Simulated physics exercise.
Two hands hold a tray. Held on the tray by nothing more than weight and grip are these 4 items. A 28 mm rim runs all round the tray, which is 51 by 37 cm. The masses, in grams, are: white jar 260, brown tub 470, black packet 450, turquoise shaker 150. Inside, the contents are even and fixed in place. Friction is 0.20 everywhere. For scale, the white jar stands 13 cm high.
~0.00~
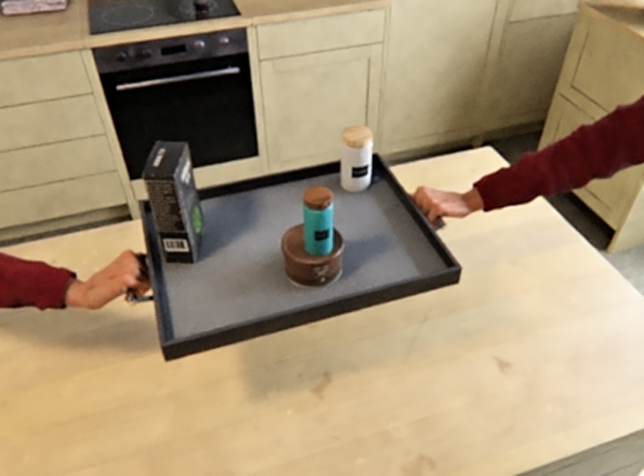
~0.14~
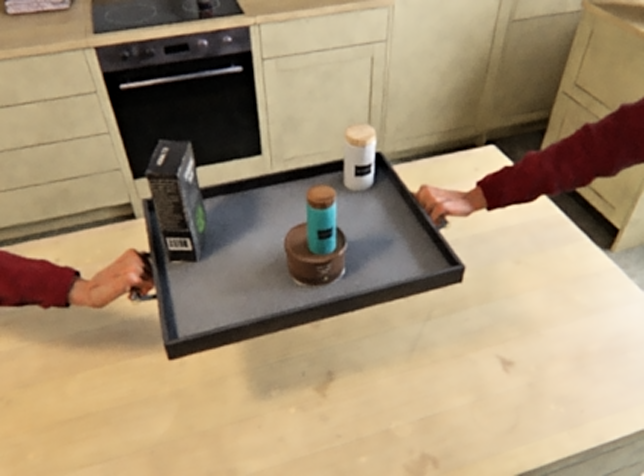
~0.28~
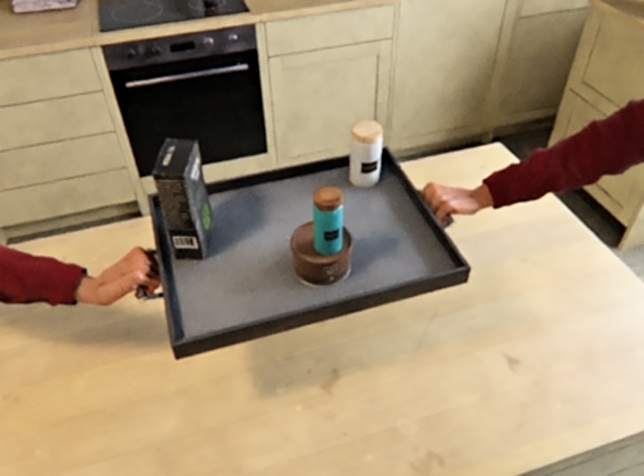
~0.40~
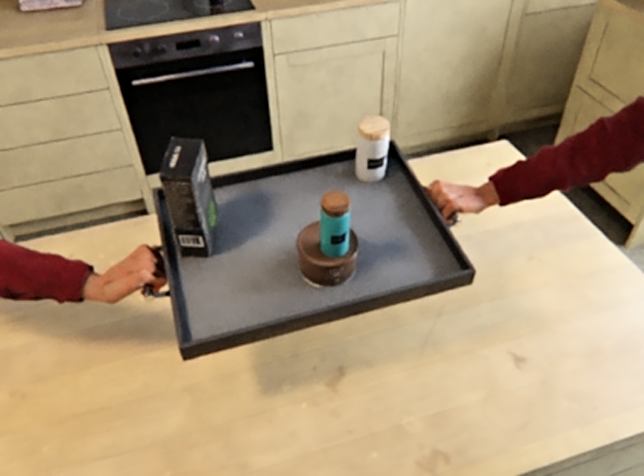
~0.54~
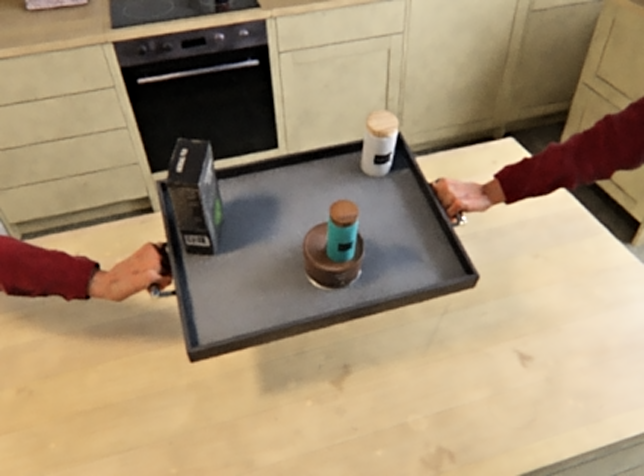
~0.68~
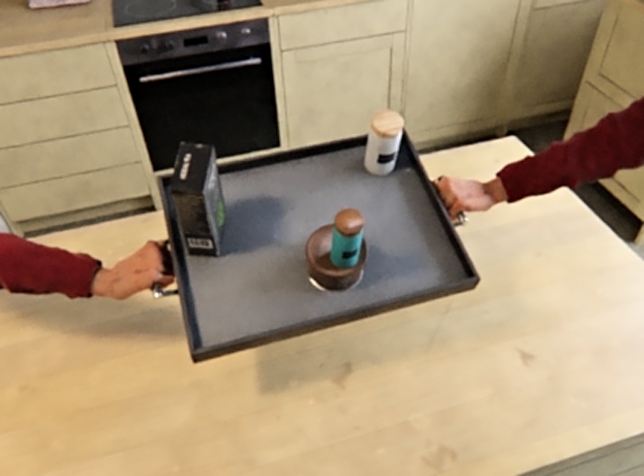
Two hands in dark red sleeves hold a black-rimmed grey tray above a pale wooden table in a kitchen, seen from above with an oven behind. A black packet stands at the left, a white jar with a wooden lid at the back right, and a turquoise shaker on a round brown tub near the middle. The tray gradually tilts its near edge down, and the shaker leans rightward on the tub.
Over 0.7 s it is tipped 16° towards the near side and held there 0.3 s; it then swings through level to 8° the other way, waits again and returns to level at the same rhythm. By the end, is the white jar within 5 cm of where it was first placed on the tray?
No, it is further off.
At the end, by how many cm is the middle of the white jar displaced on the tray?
Displacement: Approx. 22 cm.
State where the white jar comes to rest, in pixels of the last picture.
You'll find it at about (424, 216).
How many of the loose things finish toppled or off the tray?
1 of them.
After 0.98 s, tray at 16°, near edge down; white jar slid 7 cm near (395, 168); black packet slid 8 cm; turquoise shaker slid 8 cm.
After 1.18 s, tray at 15°, near edge down; turquoise shaker now off the tray; white jar slid 16 cm near (411, 203); black packet slid 17 cm.
After 1.38 s, tray at 8°, near edge down; white jar slid 27 cm near (435, 245); black packet tipped 16° from how it sat; brown tub slid 5 cm.
After 1.78 s, tray at 8°, far edge down; white jar slid 25 cm near (429, 215); black packet slid 15 cm; brown tub slid 5 cm.
At rest (3.3 s), off the tray, turquoise shaker; not toppled but over 5 cm from the start, white jar, brown tub and black packet. In the last view, white jar near (424, 216).
